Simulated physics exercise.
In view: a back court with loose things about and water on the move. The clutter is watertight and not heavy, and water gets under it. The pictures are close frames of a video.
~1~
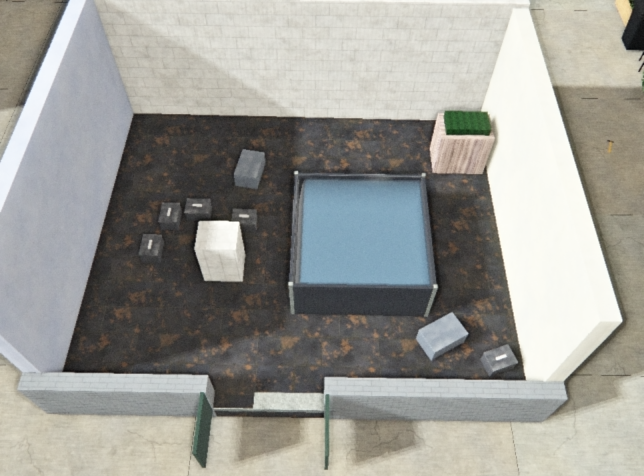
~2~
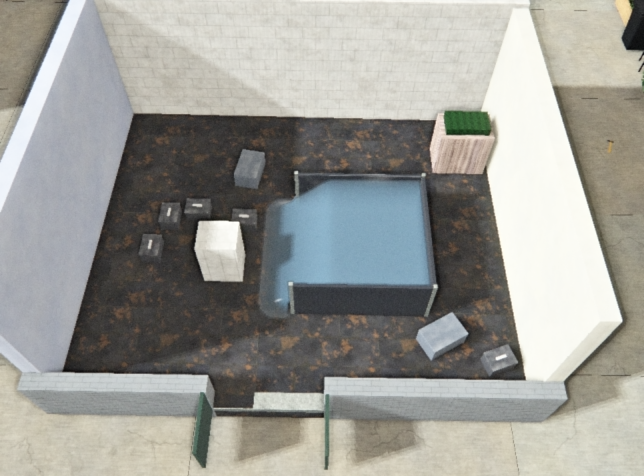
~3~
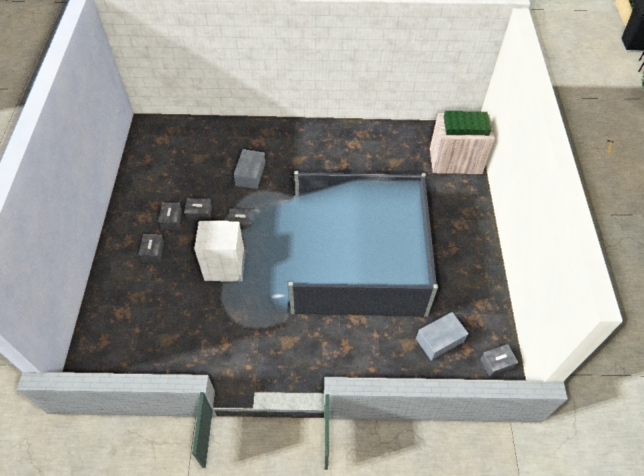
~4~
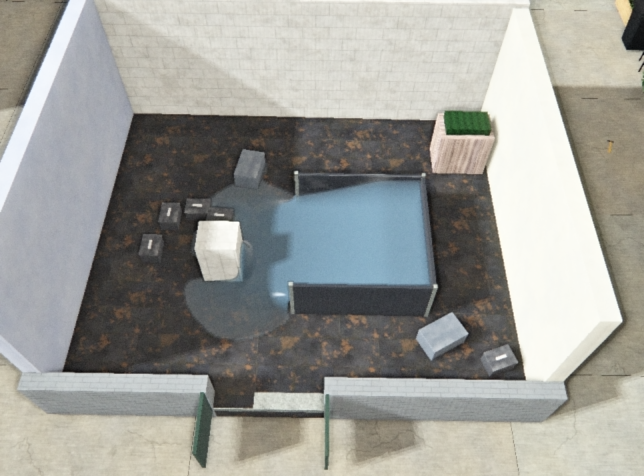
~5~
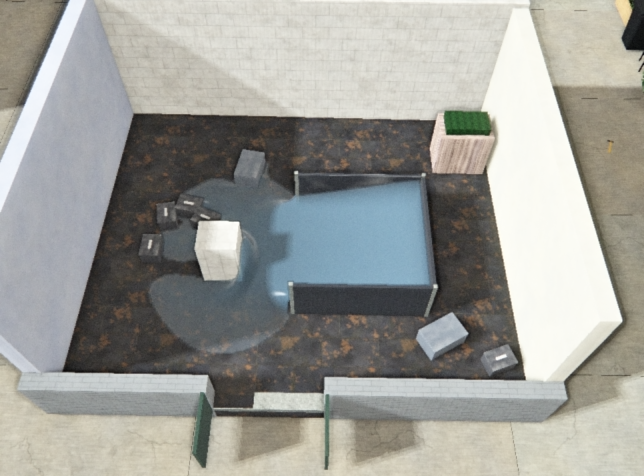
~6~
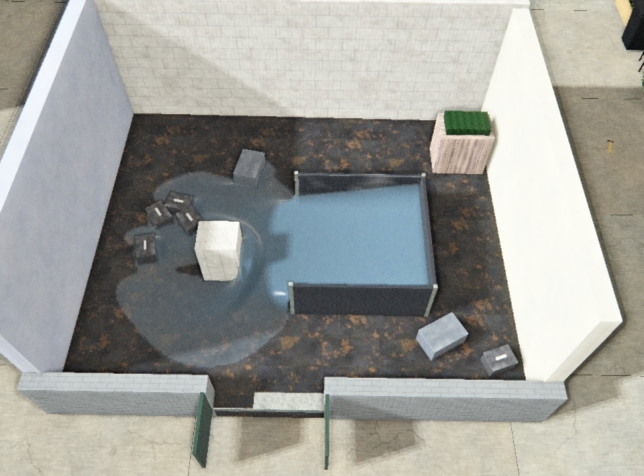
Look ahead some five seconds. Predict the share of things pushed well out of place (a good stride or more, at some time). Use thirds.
It is at least two thirds.
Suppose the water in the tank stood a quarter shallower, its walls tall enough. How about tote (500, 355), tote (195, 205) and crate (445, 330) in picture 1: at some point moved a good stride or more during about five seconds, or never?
In that order: Under that, swept aside, less than that.
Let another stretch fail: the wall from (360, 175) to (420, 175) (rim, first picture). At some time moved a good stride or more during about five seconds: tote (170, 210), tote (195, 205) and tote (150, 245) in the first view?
As listed: Short of that, under that, less than that.
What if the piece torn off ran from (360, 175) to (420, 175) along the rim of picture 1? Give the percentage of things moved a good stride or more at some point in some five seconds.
About 40 per cent.
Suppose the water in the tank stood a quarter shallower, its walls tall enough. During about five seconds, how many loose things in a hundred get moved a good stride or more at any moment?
Near 70 in a hundred.
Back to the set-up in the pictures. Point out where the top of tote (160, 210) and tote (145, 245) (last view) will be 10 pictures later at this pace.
Around (118, 169) and (92, 297).
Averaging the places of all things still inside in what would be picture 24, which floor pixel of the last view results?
Close to (266, 227).
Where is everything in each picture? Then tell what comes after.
A tote at (244, 216), on the bottom; a tote at (197, 206), on the bottom; 0 of 7 have shifted, in the first frame.
A tote at (244, 216) rests on the ground; a tote at (197, 206), on the bottom; 0 of 7 have shifted, in the second frame.
A tote at (240, 216), on the bottom, close to its start; a tote at (197, 206), on the bottom; 1 of 7 have shifted, in the third frame.
A tote at (219, 215) rests on the ground, a stride from its start; a tote at (197, 206) rests on the ground; 1 of 7 have shifted, in the fourth frame.
A tote at (205, 217) rests on the ground, a stride from its start; a tote at (189, 203), on the bottom, close to its start; 3 of 7 have shifted, in the fifth frame.
A tote at (189, 217) rests on the ground, a stride from its start; a tote at (179, 201), on the bottom, a stride from its start; 4 of 7 have shifted, in the sixth frame.
A moment on, 4 of 7 are well off their spots; 1 afloat.
Next, 5 of 7 are well off their spots; 4 afloat.
Later, 5 of 7 are well off their spots; 4 afloat.
In the end, 5 of 7 are well off their spots, and 5 have been at some point; 4 afloat.
